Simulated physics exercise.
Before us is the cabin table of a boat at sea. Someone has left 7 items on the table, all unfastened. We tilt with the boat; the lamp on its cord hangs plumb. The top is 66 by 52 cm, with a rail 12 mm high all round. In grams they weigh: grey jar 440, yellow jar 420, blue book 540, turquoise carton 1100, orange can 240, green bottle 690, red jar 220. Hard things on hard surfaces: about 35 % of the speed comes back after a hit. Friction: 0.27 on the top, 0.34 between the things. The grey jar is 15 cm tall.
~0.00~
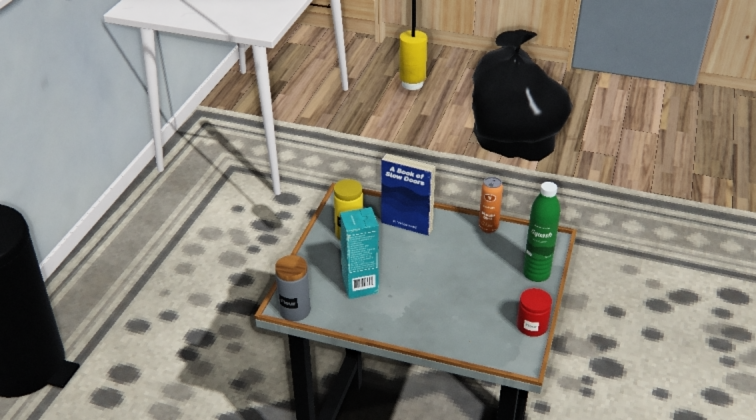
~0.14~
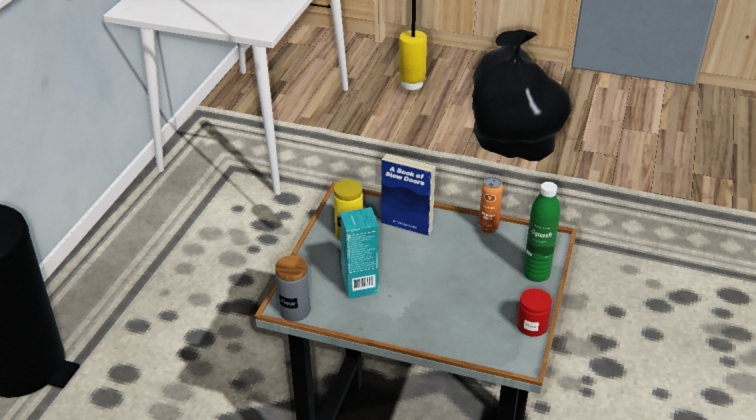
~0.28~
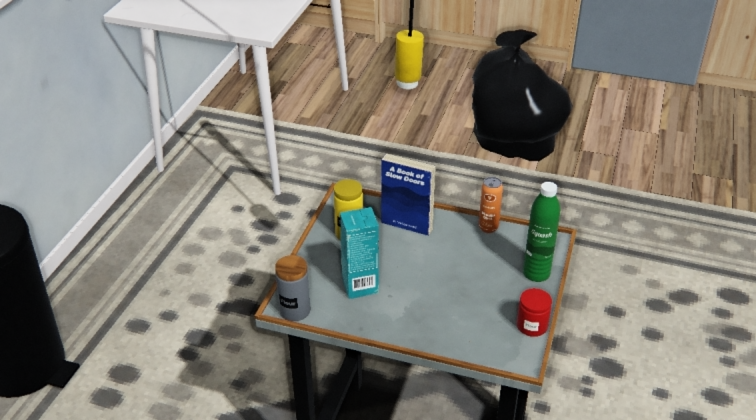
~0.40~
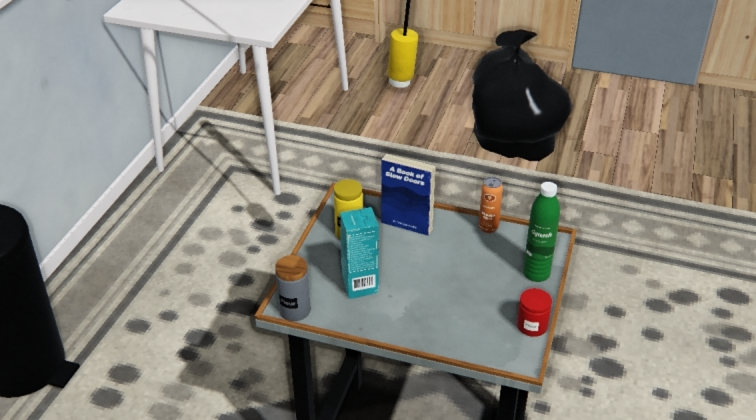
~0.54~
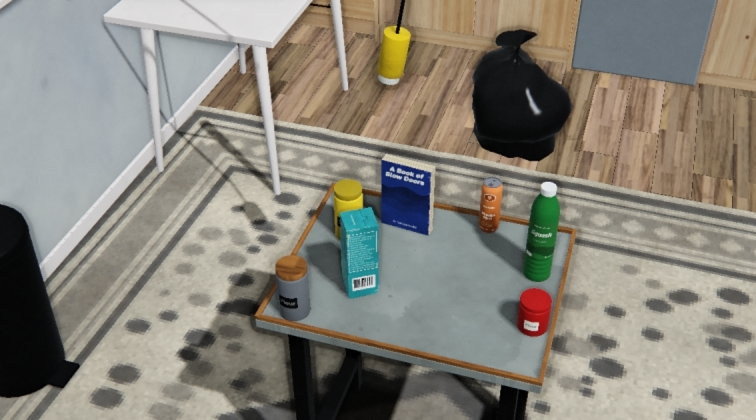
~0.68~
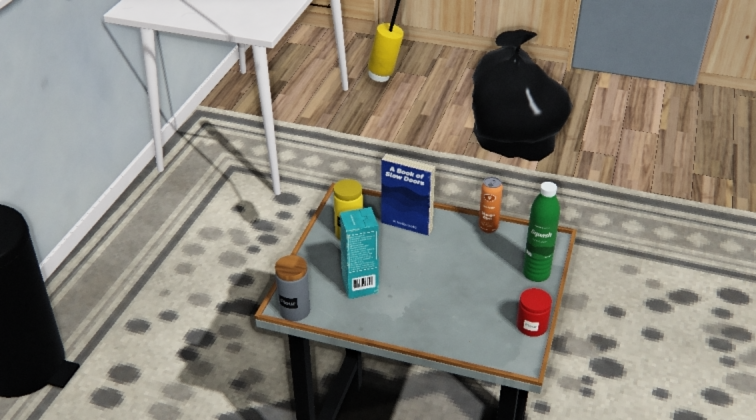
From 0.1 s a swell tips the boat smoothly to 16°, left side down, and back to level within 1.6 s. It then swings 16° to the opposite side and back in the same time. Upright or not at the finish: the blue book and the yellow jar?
The blue book stays upright and the yellow jar stays upright.
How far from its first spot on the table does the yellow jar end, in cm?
Some 0 cm.
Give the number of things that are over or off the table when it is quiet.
0 of them.
After 1.38 s, boat heeled 6°, left side down.
After 2.58 s, boat heeled 16°, right side down.
In the end (3.8 s), all 7 under 5 cm from the start. At the end, from the last picture's camera, blue book near (408, 195), yellow jar near (349, 211).
